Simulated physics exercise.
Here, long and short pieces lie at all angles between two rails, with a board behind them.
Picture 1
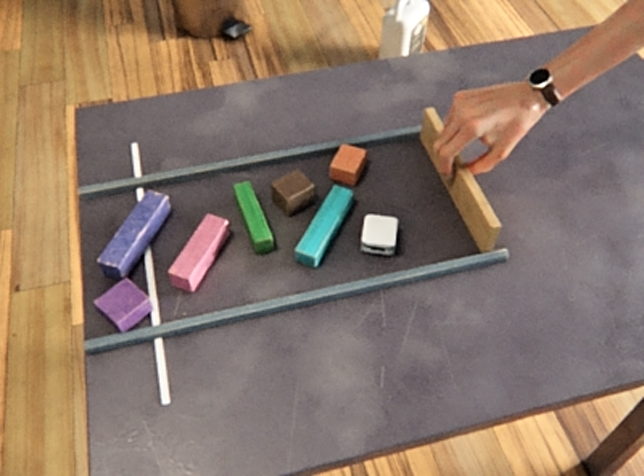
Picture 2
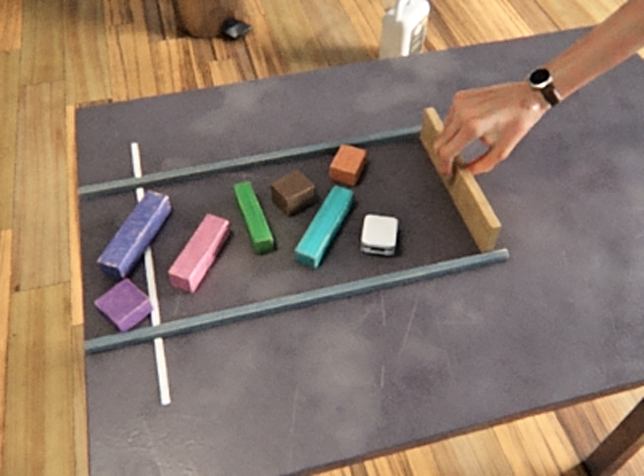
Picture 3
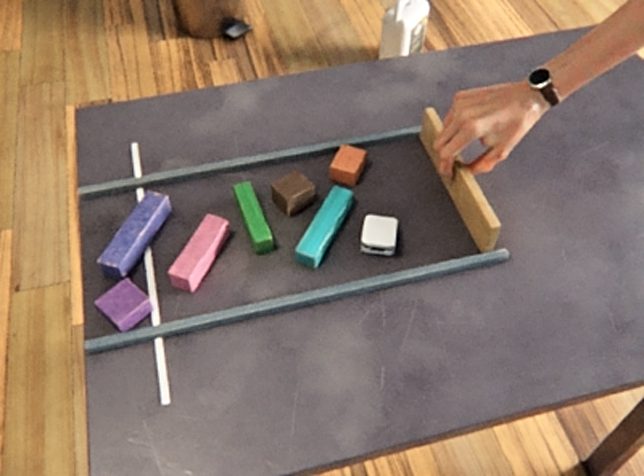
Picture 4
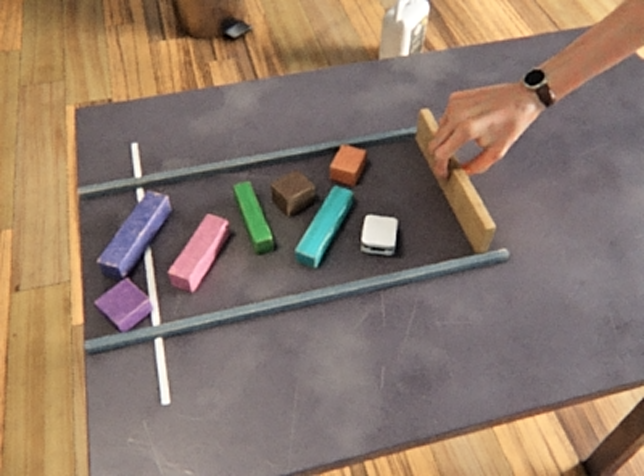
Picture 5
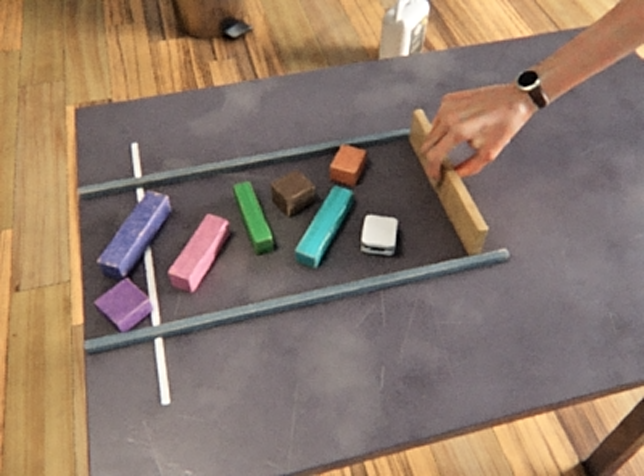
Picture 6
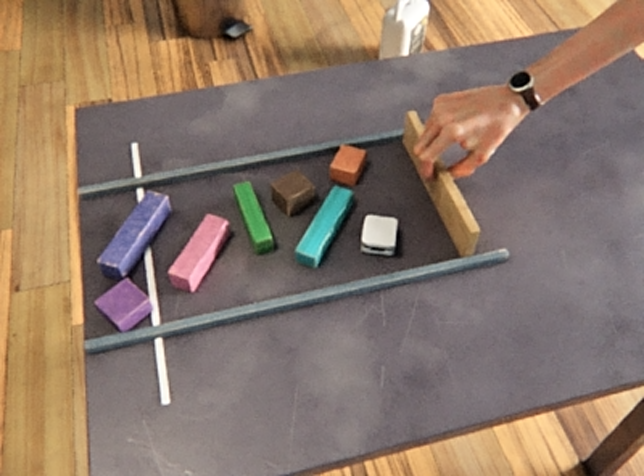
A wooden board held by a hand wearing a watch stayed almost still at first, then slid slightly left between two rails, while the colourful blocks and bars in front of it did not move.
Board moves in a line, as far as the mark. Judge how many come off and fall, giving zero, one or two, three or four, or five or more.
Number falling: Three or four.
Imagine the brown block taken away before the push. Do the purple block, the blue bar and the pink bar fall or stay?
Result - purple block: Gone; blue bar: Gone; pink bar: Gone.
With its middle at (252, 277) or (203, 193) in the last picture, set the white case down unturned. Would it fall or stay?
White case - first try is safe, second try is safe.
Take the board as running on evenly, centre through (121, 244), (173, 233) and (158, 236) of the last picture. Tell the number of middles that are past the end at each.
First 5, then 2, finally 3.
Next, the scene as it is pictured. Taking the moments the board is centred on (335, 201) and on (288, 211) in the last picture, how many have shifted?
That gives 4 for the first and 6 for the second.
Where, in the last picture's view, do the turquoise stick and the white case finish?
I'd say approximately (112, 267) and then (135, 295).
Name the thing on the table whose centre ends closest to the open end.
That would be the brown block.
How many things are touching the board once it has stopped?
It's 3 of them.
Soon after, none off yet; purple block at rest near (124, 306); blue bar at rest near (136, 235); pink bar at rest near (200, 252).
In the end, the number that fall off is three or four; gone, green stick, pink bar, blue bar and purple block.
